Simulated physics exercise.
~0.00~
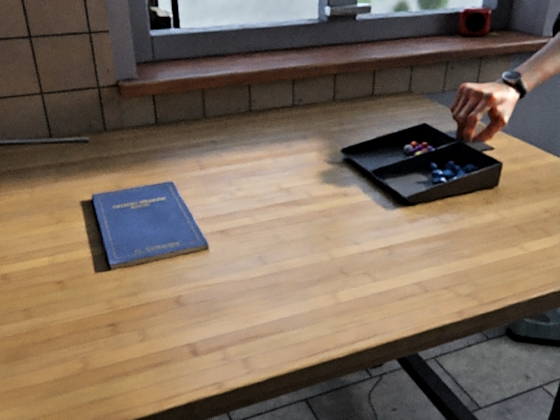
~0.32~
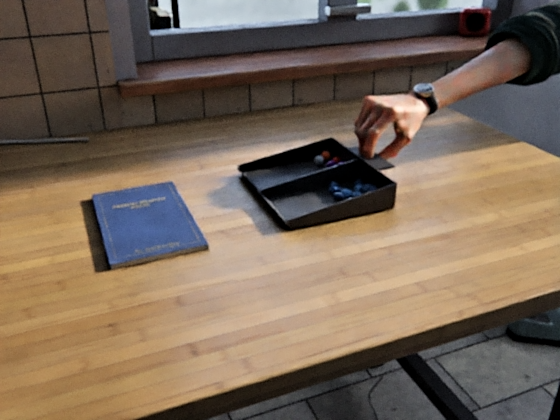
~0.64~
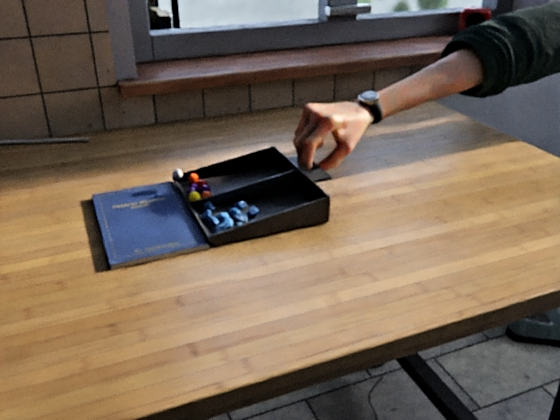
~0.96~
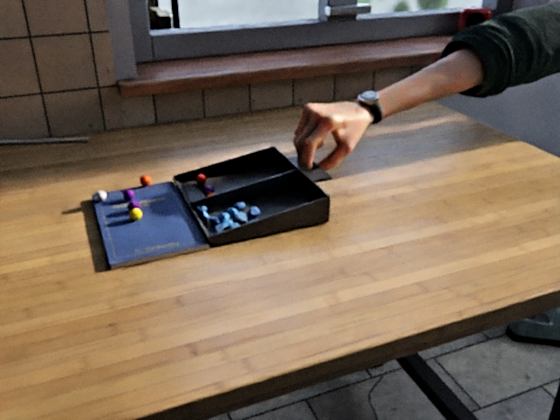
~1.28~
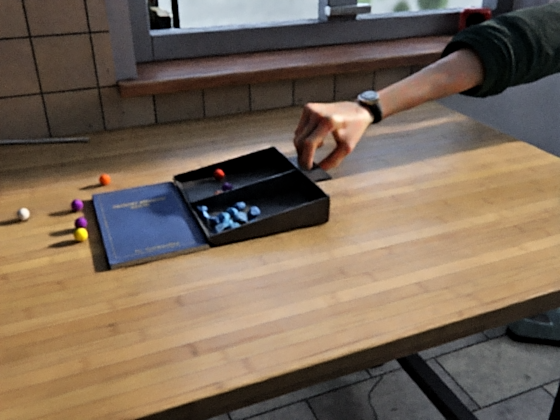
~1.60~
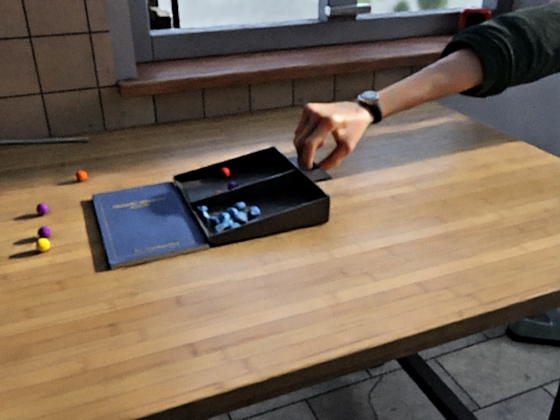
On a light wooden table beneath a window and a tiled wall, seen from above at an angle, a dark blue book lies at the left. A hand with a wristwatch holds a black two-part tray at the right, with colourful balls in the far part and small blue pieces in the near part. The hand moves the tray left until it stops against the book. The blue pieces shift forward but stay inside, while several balls fly over the front rim and cross the book. Orange, purple and yellow balls end up on the table beyond it, with a red one still in the tray.
